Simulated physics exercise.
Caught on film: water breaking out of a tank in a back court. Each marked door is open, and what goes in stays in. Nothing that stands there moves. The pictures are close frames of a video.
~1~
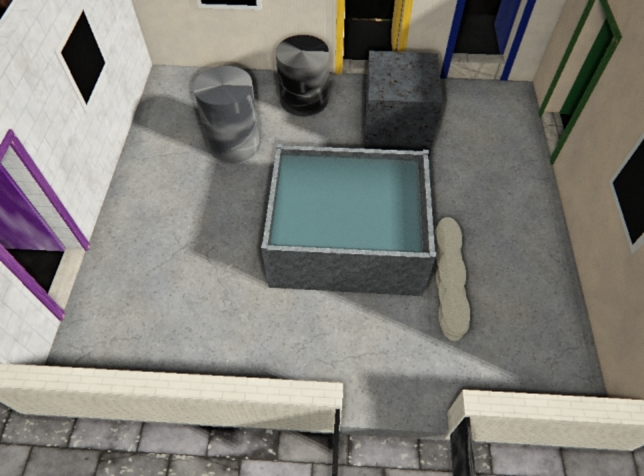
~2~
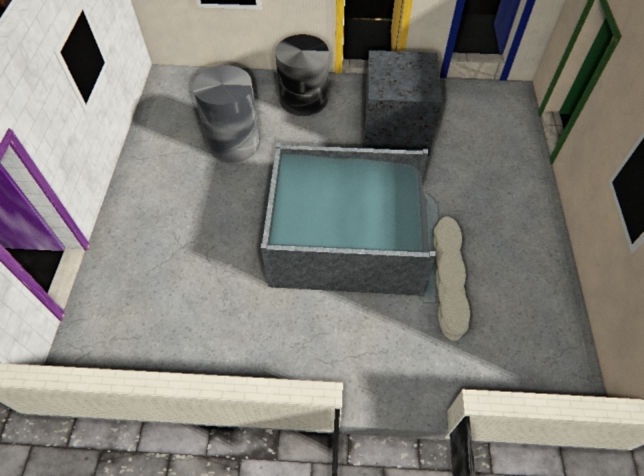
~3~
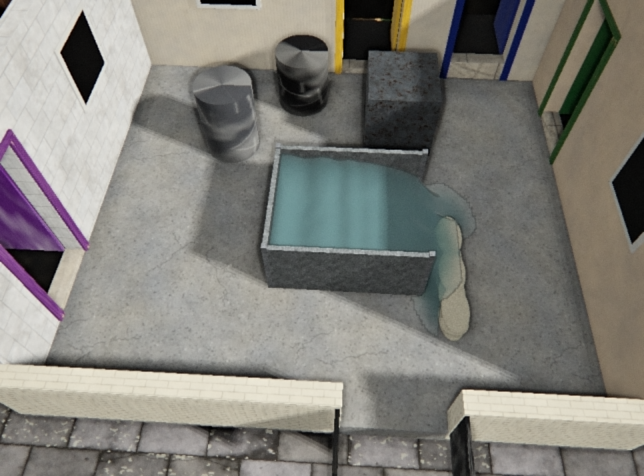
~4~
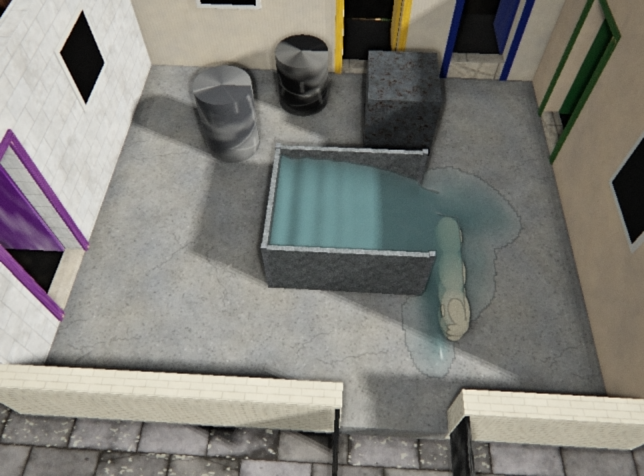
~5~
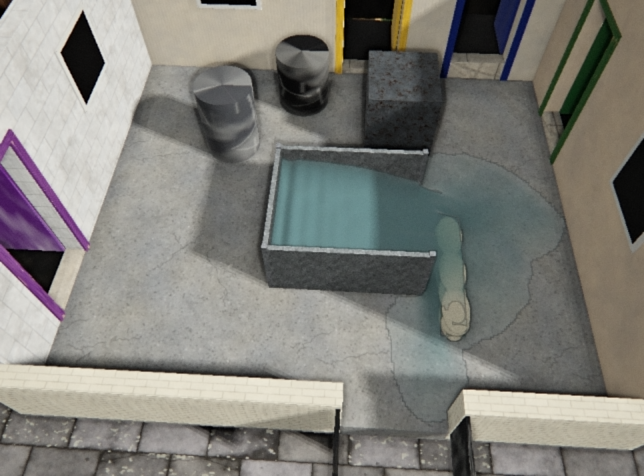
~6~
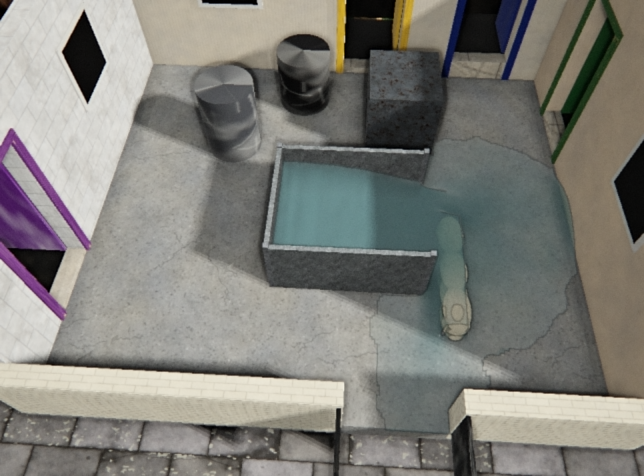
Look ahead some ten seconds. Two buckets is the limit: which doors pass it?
In the end: The green door takes more than that; the blue door stays under that; the purple door stays under that; the yellow door stays under that.
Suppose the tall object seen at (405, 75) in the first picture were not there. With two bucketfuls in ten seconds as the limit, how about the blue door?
My reading: Blue door takes less.
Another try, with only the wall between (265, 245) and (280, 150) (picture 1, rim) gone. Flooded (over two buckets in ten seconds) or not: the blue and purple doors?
Blue keeps below it; purple takes more.
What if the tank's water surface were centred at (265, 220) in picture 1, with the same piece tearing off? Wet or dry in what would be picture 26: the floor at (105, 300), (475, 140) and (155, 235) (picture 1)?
In that order: No water, covered, dry.
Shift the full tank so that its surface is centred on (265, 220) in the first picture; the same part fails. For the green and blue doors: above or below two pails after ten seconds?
In short: Green door lets more in; blue door stays under.
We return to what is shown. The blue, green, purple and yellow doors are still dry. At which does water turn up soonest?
That is the green-painted one.
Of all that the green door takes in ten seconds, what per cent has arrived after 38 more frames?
About 100 per cent.
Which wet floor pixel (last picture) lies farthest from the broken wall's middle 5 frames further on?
Around (531, 82).
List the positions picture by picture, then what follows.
The first frame shows the water tank at (350, 201) is whole and still.
In the second frame, water pours out at (419, 227) and has run to (425, 299).
In the third frame, the front is at (436, 331), out from the gap at (418, 230).
In the fourth frame, the front is at (439, 368), out from the gap at (418, 231).
In the fifth frame, the front is at a hidden place, out from the gap at (418, 231).
In the sixth frame, the front is at a hidden place, out from the gap at (419, 231).
A moment on, water covers 35 % of the floor; the green door under two buckets in, the blue door not reached, the purple door not reached, the yellow door not reached.
Next, water covers 40 % of the floor; the green door over two buckets in, the blue door wet at the sill, nothing in, the purple door not reached, the yellow door not reached.
Then, water covers 50 % of the floor; the green door over two buckets in, the blue door wet at the sill, nothing in, the purple door not reached, the yellow door wet at the sill, nothing in.
Later, water covers 75 % of the floor; the green door over two buckets in, the blue door wet at the sill, nothing in, the purple door wet at the sill, nothing in, the yellow door under two buckets in.
In the end, water covers 95 % of the floor; the green door over two buckets in, the blue door wet at the sill, nothing in, the purple door wet at the sill, nothing in, the yellow door under two buckets in.
